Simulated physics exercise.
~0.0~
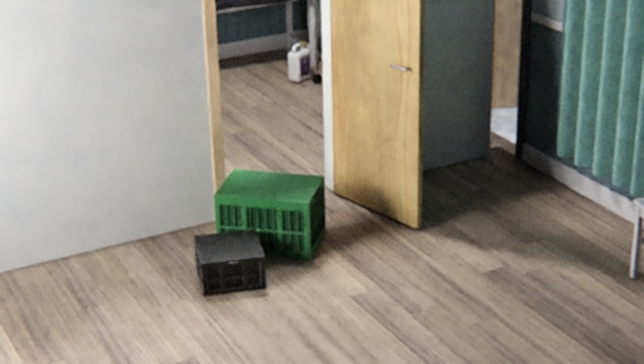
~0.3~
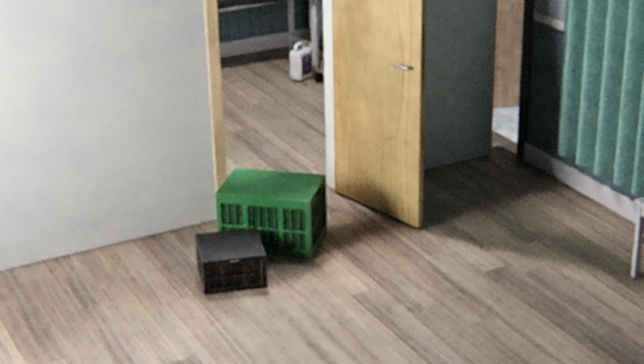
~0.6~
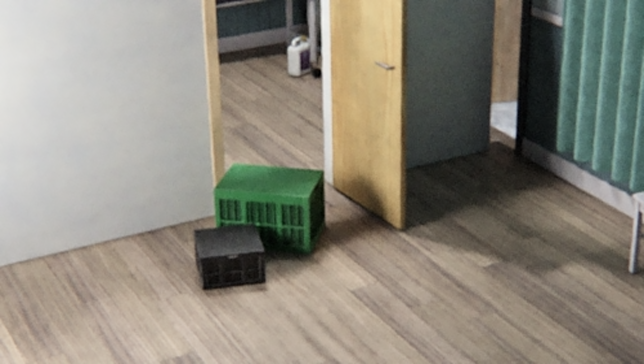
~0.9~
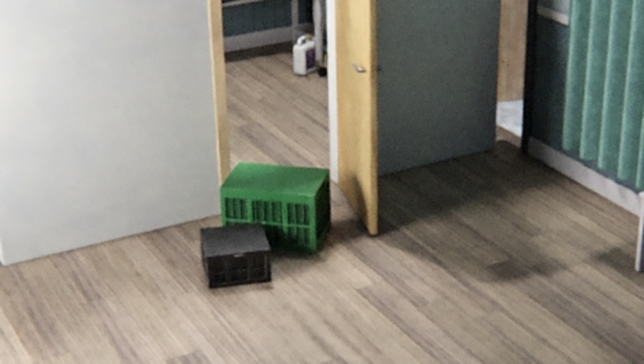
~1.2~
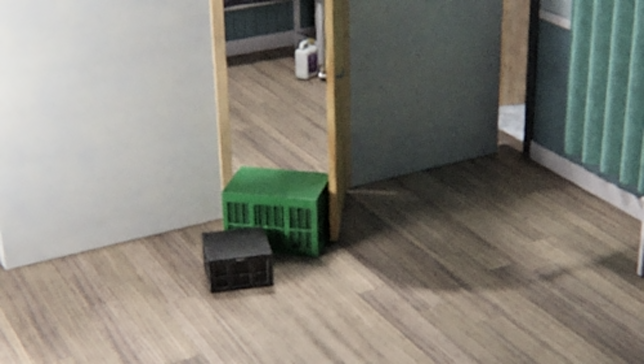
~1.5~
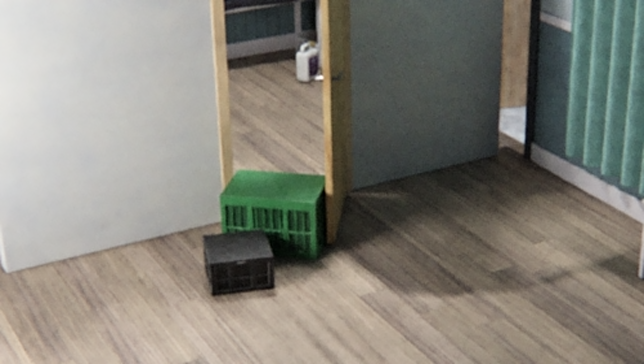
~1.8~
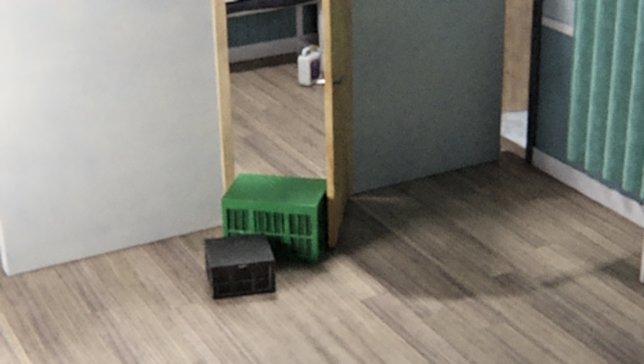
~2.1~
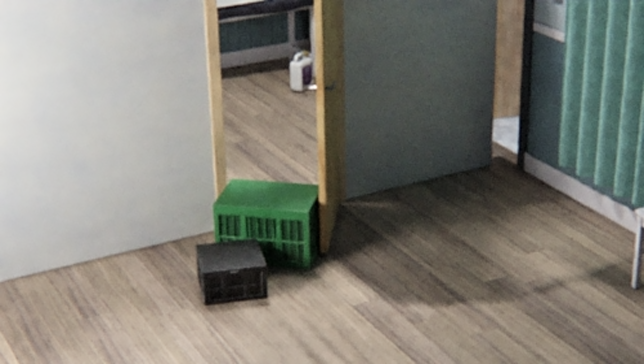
In a room with wood-plank flooring and pale walls, a wooden door stands wide open beside a doorway, with a teal curtain hanging at the right. A green chest sits by the opening, with a smaller black crate just in front of it, and a white jug is visible on the floor beyond. The view sways slightly as the door begins to swing toward the chest, with nobody in sight. Its broad face narrows until mostly its edge shows. The door stops beside the green chest, still well open, and both containers remain in place.
